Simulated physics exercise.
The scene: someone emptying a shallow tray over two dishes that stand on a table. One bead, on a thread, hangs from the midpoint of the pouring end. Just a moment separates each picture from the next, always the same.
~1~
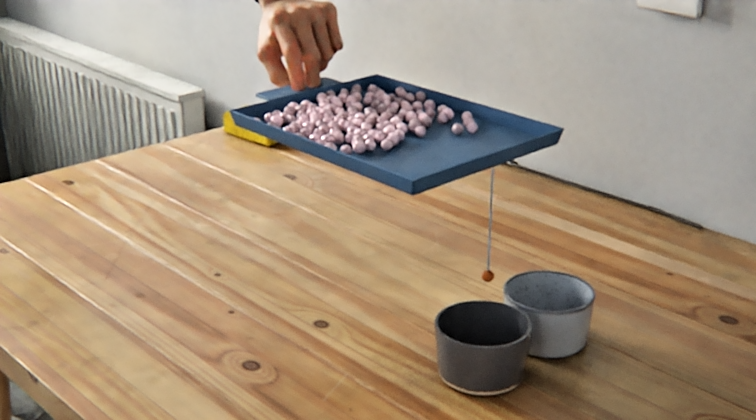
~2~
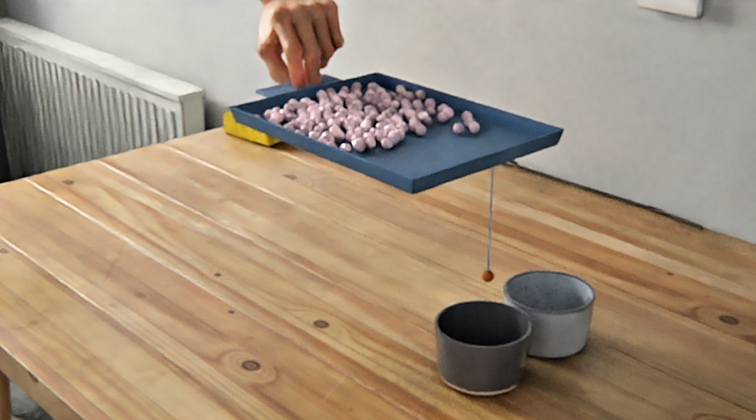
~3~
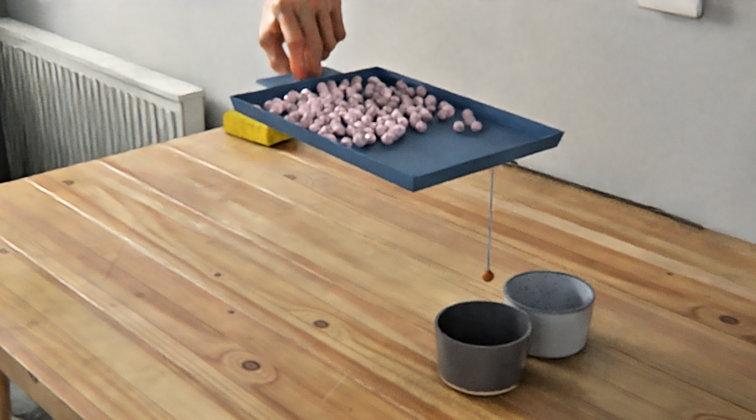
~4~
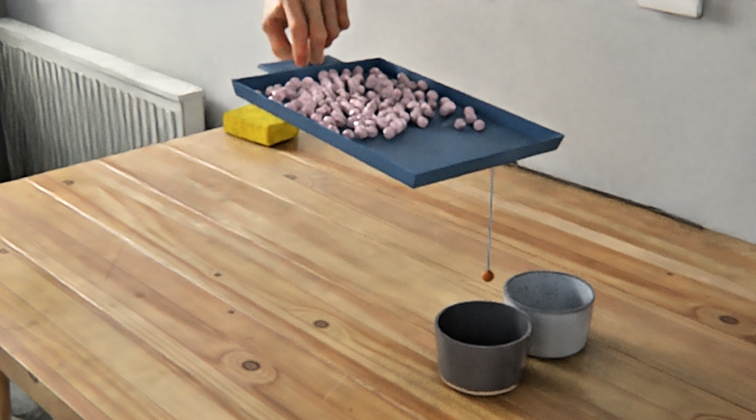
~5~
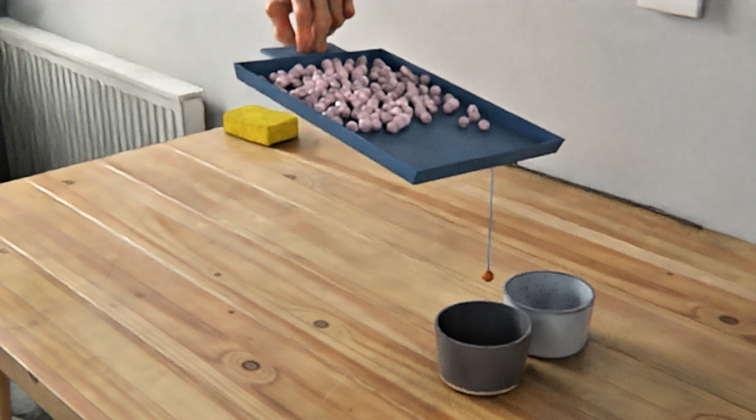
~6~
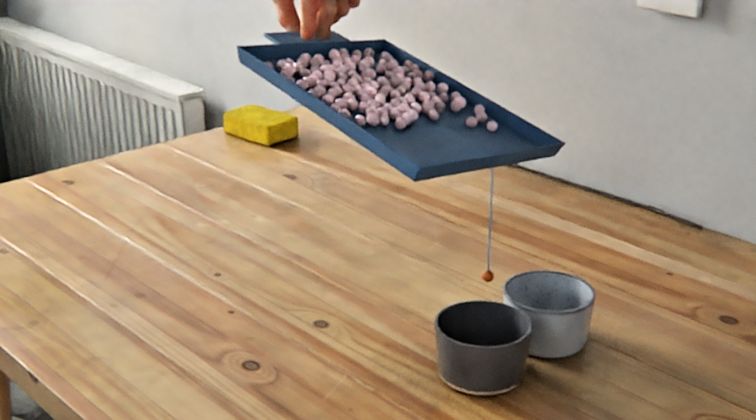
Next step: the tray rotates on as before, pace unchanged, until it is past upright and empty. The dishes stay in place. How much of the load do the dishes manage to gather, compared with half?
Most of the load is lost.
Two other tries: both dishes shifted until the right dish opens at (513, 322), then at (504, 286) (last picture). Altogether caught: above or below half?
Short of half, then Short of half.
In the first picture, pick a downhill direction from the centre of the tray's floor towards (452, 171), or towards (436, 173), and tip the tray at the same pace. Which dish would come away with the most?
Number one favours the left of the two; number two favours the left of the two.
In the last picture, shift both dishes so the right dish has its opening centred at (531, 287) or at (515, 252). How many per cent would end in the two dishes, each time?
In the first position around 30 percent, in the second around 10 percent.
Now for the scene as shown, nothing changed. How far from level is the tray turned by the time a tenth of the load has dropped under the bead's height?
Roughly 50 degrees of turn.
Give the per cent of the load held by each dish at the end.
Final share: Left dish at 0 per cent, right dish at 30 per cent.
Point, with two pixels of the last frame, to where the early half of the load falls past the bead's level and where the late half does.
It goes through near (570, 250) first, then near (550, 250).
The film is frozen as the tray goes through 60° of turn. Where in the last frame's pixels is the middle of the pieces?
Look about (535, 162) in the last picture.
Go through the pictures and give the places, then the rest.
Corners of the pouring end at (413, 178) and (558, 128), level; middle of the load at (360, 118), sugar pearls; left dish at (518, 362); right dish at (583, 326); bead on its thread at (488, 276), in the first picture.
Corners of the pouring end at (413, 177) and (558, 129), level; middle of the load at (360, 116), in the second picture.
Corners of the pouring end at (414, 175) and (559, 131), tipped barely, lowest at the right corner; middle of the load at (360, 111), in the third picture.
Corners of the pouring end at (416, 171) and (559, 134), tipped a little, lowest at the right corner; middle of the load at (362, 102), in the fourth picture.
Corners of the pouring end at (418, 168) and (559, 138), tipped a little, lowest at the right corner; middle of the load at (366, 94), in the fifth picture.
Corners of the pouring end at (420, 165) and (559, 141), tipped a little, lowest at the right corner; middle of the load at (373, 87), nearly all on the move; left dish at (518, 362); right dish at (583, 326), in the sixth picture.
Soon after the last picture, tray tipped steeply; about two thirds on the tray; a small part in the right dish; a small part outside both; about a quarter in the air.
A little later, tray tipped past a quarter turn; about a quarter in the right dish; about two thirds outside both; a stray few in the air.
Later still, tray tipped past a quarter turn; about a quarter in the right dish; about two thirds outside both.
By the end, tray tipped past a quarter turn; none in the left dish; about a quarter in the right dish; about two thirds outside both.
